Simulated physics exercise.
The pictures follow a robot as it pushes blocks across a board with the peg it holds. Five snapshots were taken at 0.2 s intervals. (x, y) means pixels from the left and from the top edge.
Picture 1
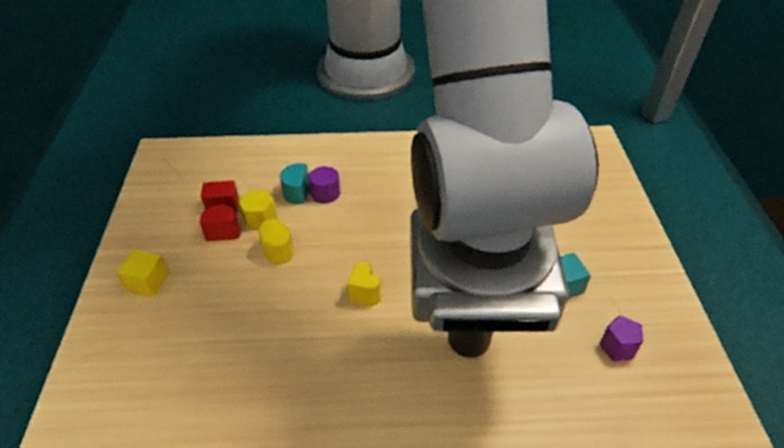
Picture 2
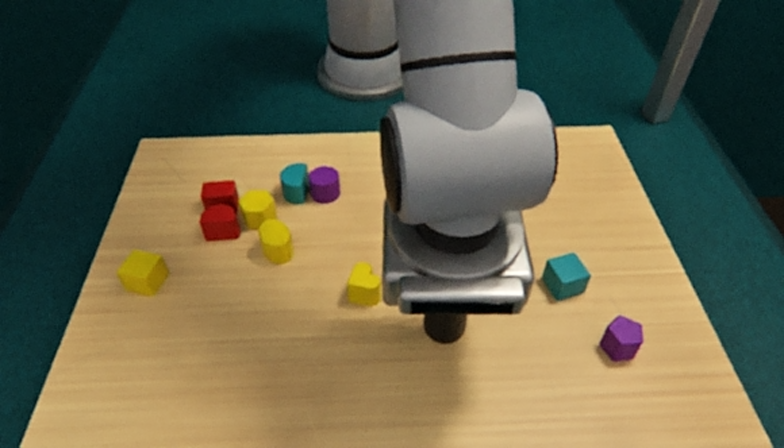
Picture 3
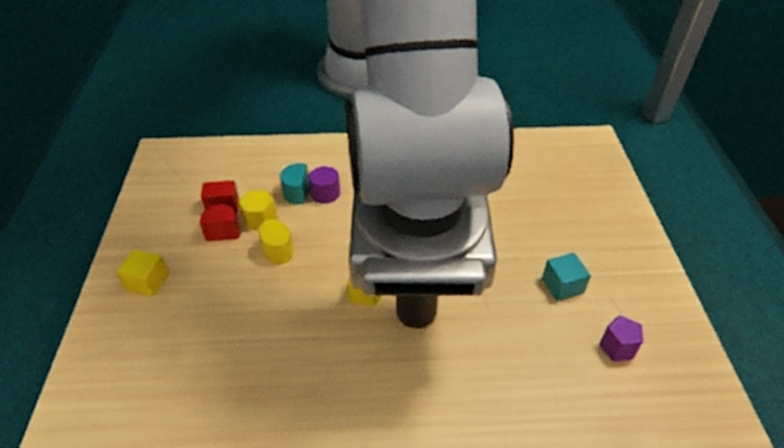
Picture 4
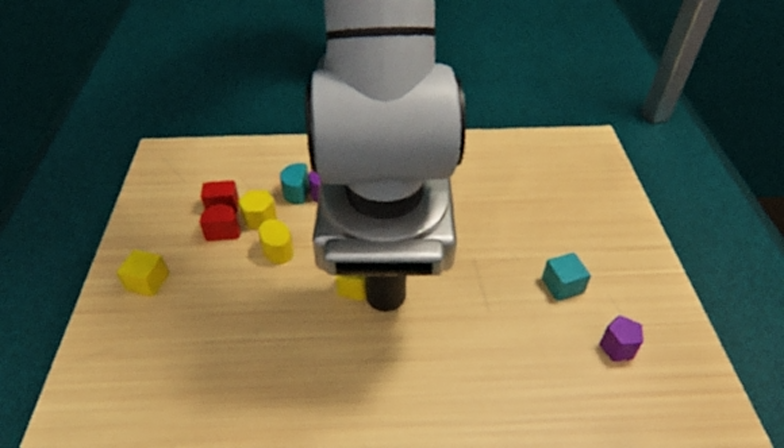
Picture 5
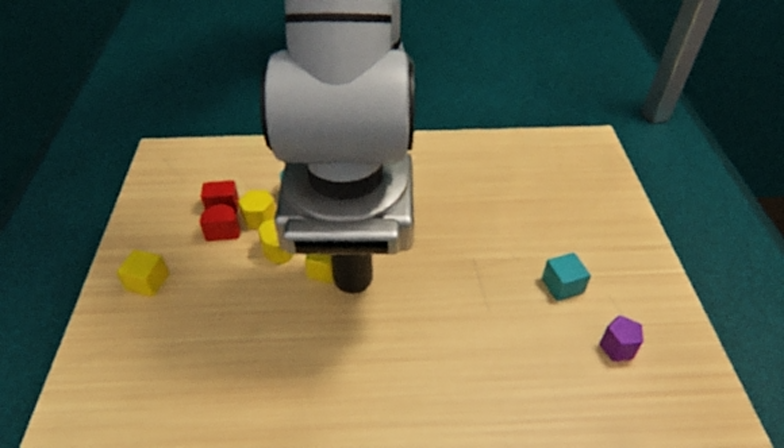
A robot arm with a dark peg moves left and slightly away across a wooden table, reaching the yellow heart block and pushing it left toward the yellow oval, while the other coloured blocks in view stay still.
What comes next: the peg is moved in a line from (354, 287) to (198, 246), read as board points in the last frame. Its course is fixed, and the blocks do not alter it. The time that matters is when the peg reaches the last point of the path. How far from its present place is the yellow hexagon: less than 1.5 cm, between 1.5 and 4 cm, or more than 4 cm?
My prediction: Between 1.5 and 4 cm.
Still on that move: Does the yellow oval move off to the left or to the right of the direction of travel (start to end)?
It shifts rightward.
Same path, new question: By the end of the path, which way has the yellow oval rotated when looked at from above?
From above, it looks like the yellow oval goes clockwise.
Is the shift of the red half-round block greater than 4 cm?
Yes
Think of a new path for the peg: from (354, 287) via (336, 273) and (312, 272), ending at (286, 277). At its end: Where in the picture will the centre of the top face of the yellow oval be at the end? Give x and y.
Pixel (244, 223).
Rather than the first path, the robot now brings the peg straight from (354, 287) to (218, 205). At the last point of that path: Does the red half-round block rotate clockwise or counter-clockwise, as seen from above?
With the clock.
What follows on the original path. One third of the way, peg at (297, 267); yellow hexagon at (255, 198); yellow oval at (253, 222), turned 50° clockwise; yellow heart at (269, 239).
Two thirds of the way, peg at (245, 253); red half-round block at (198, 203), turned 60° anticlockwise; yellow hexagon at (255, 182), turned 30° clockwise; yellow oval at (231, 201), turned 90° clockwise; yellow heart at (229, 220), turned 55° clockwise.
At the end, peg at (195, 239); red half-round block at (183, 196), turned 45° anticlockwise; yellow hexagon at (256, 181), turned 30° clockwise; yellow oval at (229, 196), turned 115° clockwise; yellow heart at (198, 207), turned 115° clockwise.
